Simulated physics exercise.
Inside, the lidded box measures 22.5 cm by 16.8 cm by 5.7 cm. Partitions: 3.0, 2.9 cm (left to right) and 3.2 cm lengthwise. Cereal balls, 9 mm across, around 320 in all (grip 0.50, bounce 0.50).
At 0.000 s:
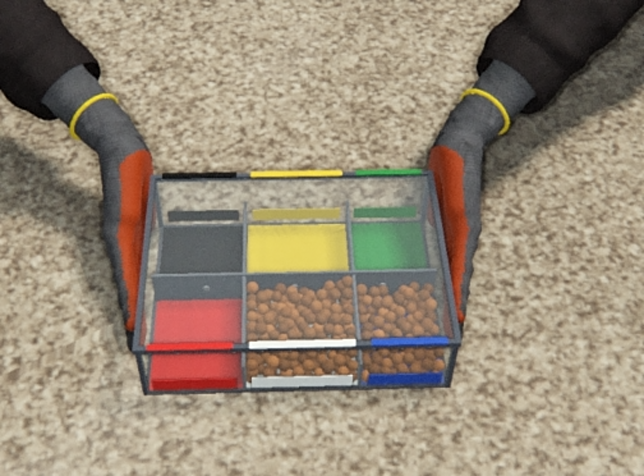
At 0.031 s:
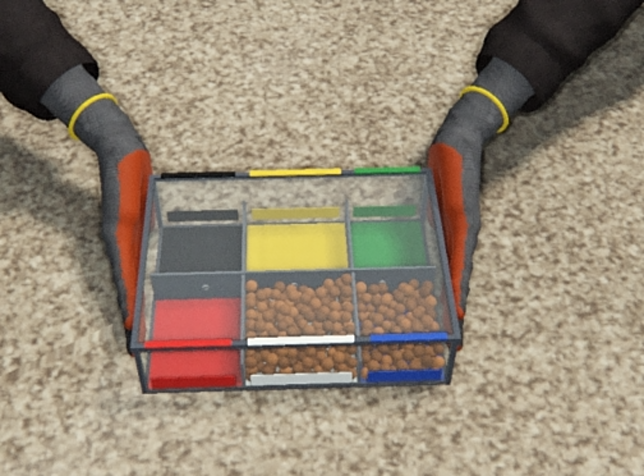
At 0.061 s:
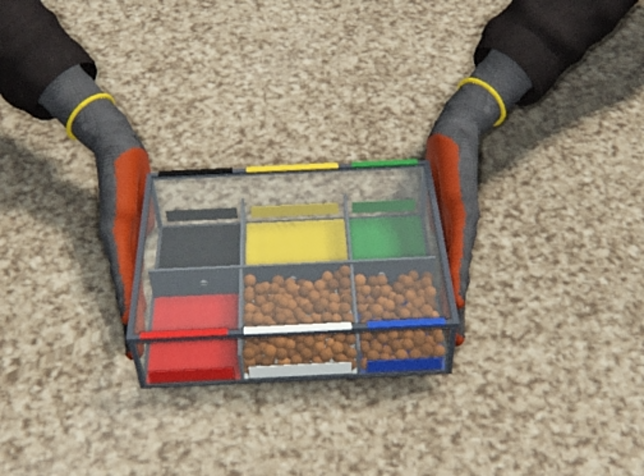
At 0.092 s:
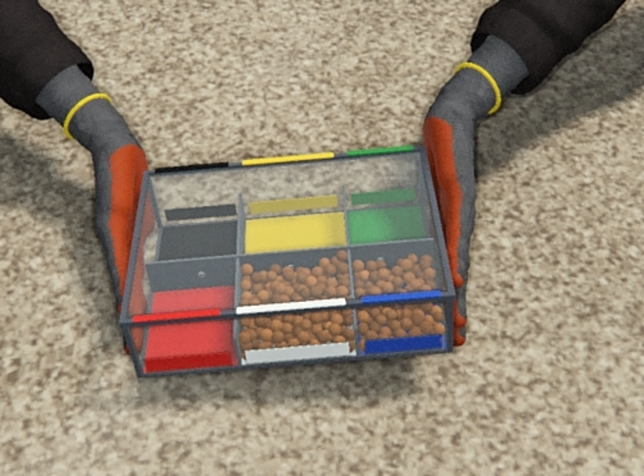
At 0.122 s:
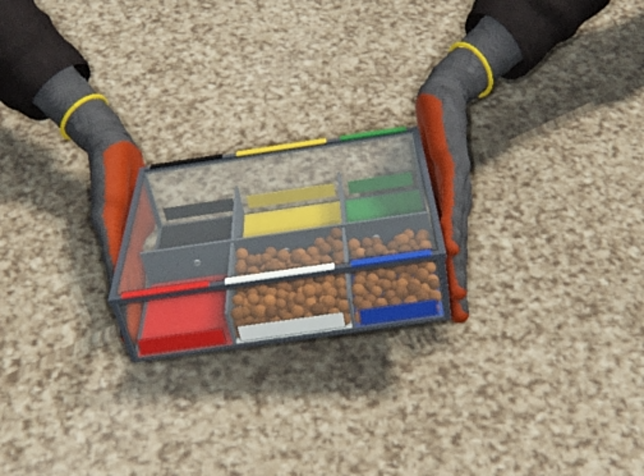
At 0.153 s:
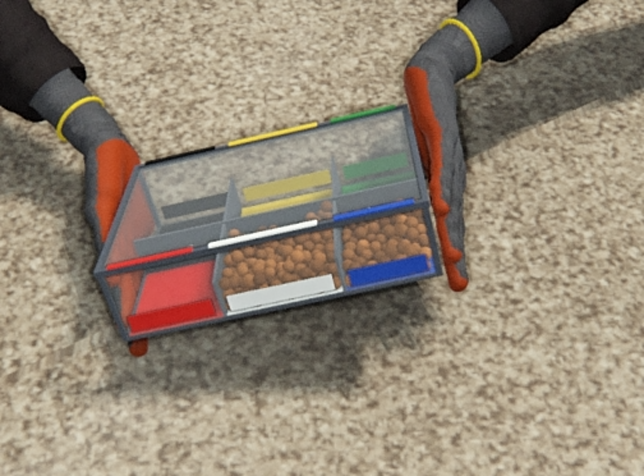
Two gloved hands held a clear, lidded box with brown balls in its white and blue sections, keeping it nearly level at first, then tilted it increasingly steeply, raising its right side.
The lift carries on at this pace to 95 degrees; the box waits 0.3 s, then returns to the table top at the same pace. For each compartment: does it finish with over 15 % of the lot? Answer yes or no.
Red no, blue no, green no, yellow yes, white no, black yes.
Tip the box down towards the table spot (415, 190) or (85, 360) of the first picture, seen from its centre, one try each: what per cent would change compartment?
About 65 and 85 per cent.
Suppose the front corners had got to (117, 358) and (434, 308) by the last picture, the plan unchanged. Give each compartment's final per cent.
Red 60; blue 5; green 0; yellow 0; white 30; black 0.
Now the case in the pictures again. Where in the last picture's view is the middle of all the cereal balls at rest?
Around (220, 244).
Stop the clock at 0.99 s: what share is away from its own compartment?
Some 95 per cent.
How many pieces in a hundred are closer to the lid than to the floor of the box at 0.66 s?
Some 70 per cent.
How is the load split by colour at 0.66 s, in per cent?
Red 0; blue 5; green 0; yellow 30; white 20; black 40.
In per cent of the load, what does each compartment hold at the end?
Red 0, blue 0, green 0, yellow 30, white 5, black 65.
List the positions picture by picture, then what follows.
Box tilt 0 degrees, front corners at (139, 348) and (455, 341); blue 40 %, white 60 %, in the first frame.
Box tilt 1 degrees, front corners at (137, 345) and (454, 336), in the second frame.
Box tilt 4 degrees, front corners at (133, 337) and (452, 322), lowest corner left back, in the third frame.
Box tilt 9 degrees, front corners at (126, 321) and (449, 294), lowest corner left back, in the fourth frame.
Box tilt 16 degrees, front corners at (115, 299) and (439, 253), lowest corner left back, in the fifth frame.
Box tilt 24 degrees, front corners at (101, 272) and (423, 202), lowest corner left back; blue 40 %, white 60 %. The box's pace is about 260 degrees a second, in the sixth frame.
After 0.66 s, tilt 95 degrees; blue 5 %, yellow 30 %, white 20 %, black 40 %.
Then, at 0.99 s, tilt 58 degrees; yellow 30 %, white 5 %, black 60 %.
After 1.43 s, tilt 0 degrees; yellow 30 %, white 5 %, black 65 %.
At rest (1.7 s), red 0 %, blue 0 %, green 0 %, yellow 30 %, white 5 %, black 65 %.
